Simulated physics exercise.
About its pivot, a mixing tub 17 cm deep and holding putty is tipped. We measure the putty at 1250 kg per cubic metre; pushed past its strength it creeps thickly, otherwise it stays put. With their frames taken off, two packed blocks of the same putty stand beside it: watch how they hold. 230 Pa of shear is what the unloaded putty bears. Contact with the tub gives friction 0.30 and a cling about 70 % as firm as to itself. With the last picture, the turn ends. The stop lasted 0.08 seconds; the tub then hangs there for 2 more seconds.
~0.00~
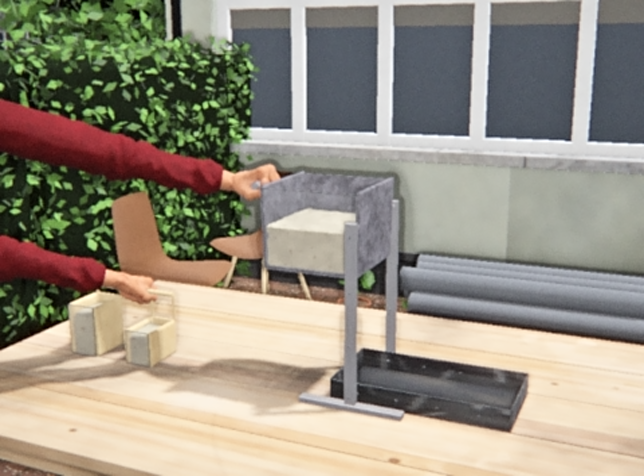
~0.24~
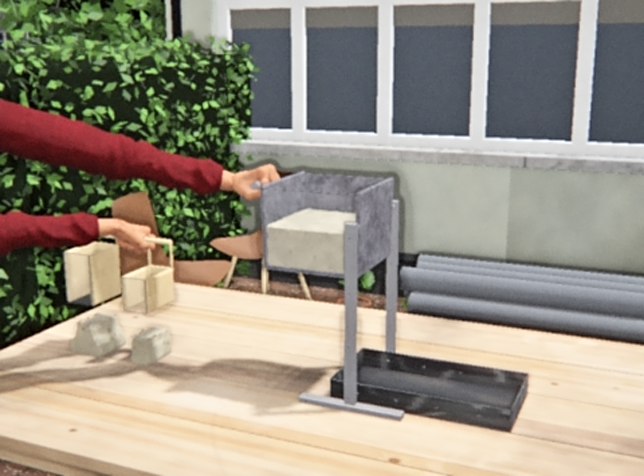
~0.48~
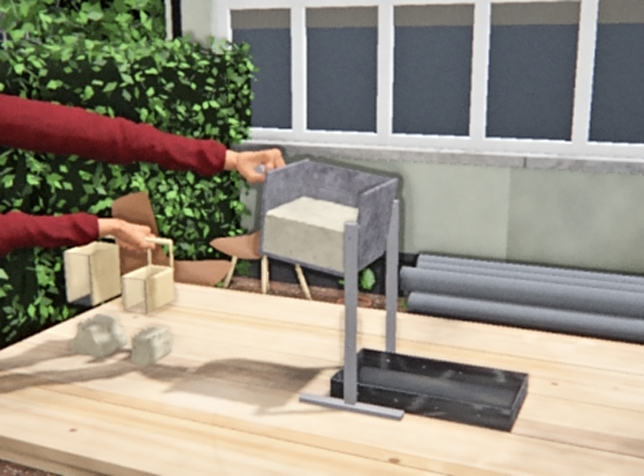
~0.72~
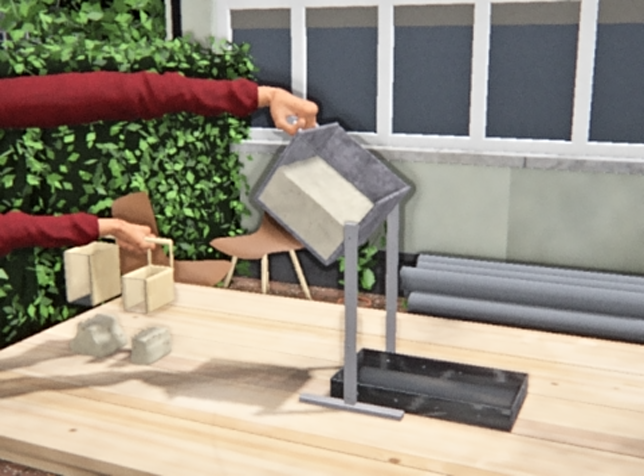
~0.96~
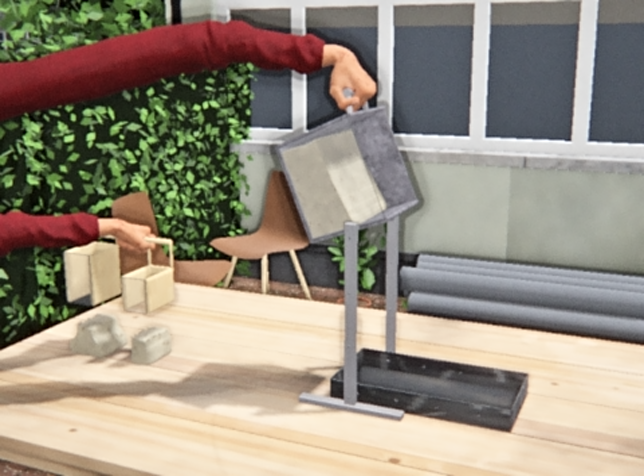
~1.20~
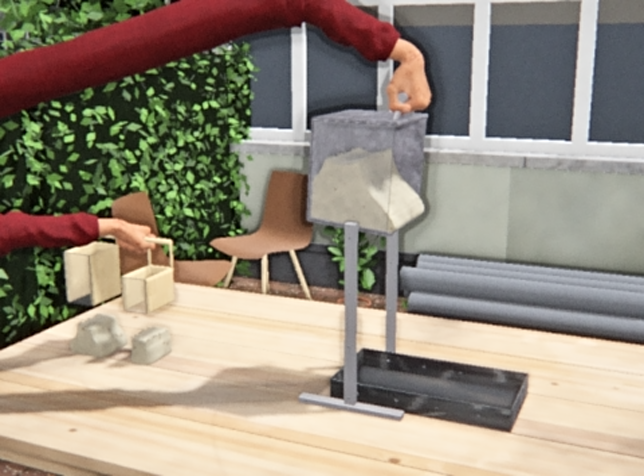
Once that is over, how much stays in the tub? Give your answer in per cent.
Some 49 percent stays.
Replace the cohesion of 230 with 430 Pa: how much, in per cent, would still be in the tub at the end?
Around 65 per cent.
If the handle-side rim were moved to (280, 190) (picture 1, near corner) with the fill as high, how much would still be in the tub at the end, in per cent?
65 %, roughly.
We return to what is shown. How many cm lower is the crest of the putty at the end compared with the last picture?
8 cm or so.
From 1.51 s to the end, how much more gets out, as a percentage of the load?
About 5 percent.
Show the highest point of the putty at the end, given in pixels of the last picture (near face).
Around (333, 197).
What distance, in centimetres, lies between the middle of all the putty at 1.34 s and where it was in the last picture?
Something like 5 cm, I'd say.
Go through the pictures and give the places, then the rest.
Handle-side rim at (264, 187), tilt 0 degrees; crest of the putty at (354, 234); block heights 11 cm, 7.1 cm (left to right), in the first picture.
Handle-side rim at (264, 187), tilt 0 degrees; crest of the putty at (354, 234); block heights 8.1 cm, 6.9 cm (left to right), in the second picture.
Handle-side rim at (269, 174), tilt 8 degrees; crest of the putty at (270, 214); block heights 7.8 cm, 6.8 cm (left to right), in the third picture.
Handle-side rim at (300, 135), tilt 38 degrees; crest of the putty at (281, 170); block heights 7.8 cm, 6.8 cm (left to right), in the fourth picture.
Handle-side rim at (350, 118), tilt 68 degrees; crest of the putty at (316, 141); block heights 7.8 cm, 6.8 cm (left to right), in the fifth picture.
Handle-side rim at (396, 127), tilt 93 degrees; crest of the putty at (356, 161); block heights 7.8 cm, 6.8 cm (left to right), in the sixth picture.
After 1.34 s, the tub is at 94 degrees and holds 78 %.
After 1.51 s, the tub is at 94 degrees and holds 53 %.
After 1.68 s, the tub is at 94 degrees and holds 49 %.
After 1.85 s, the tub is at 94 degrees and holds 49 %.
After 3.20 s, the tub is at 94 degrees and holds 49 %.
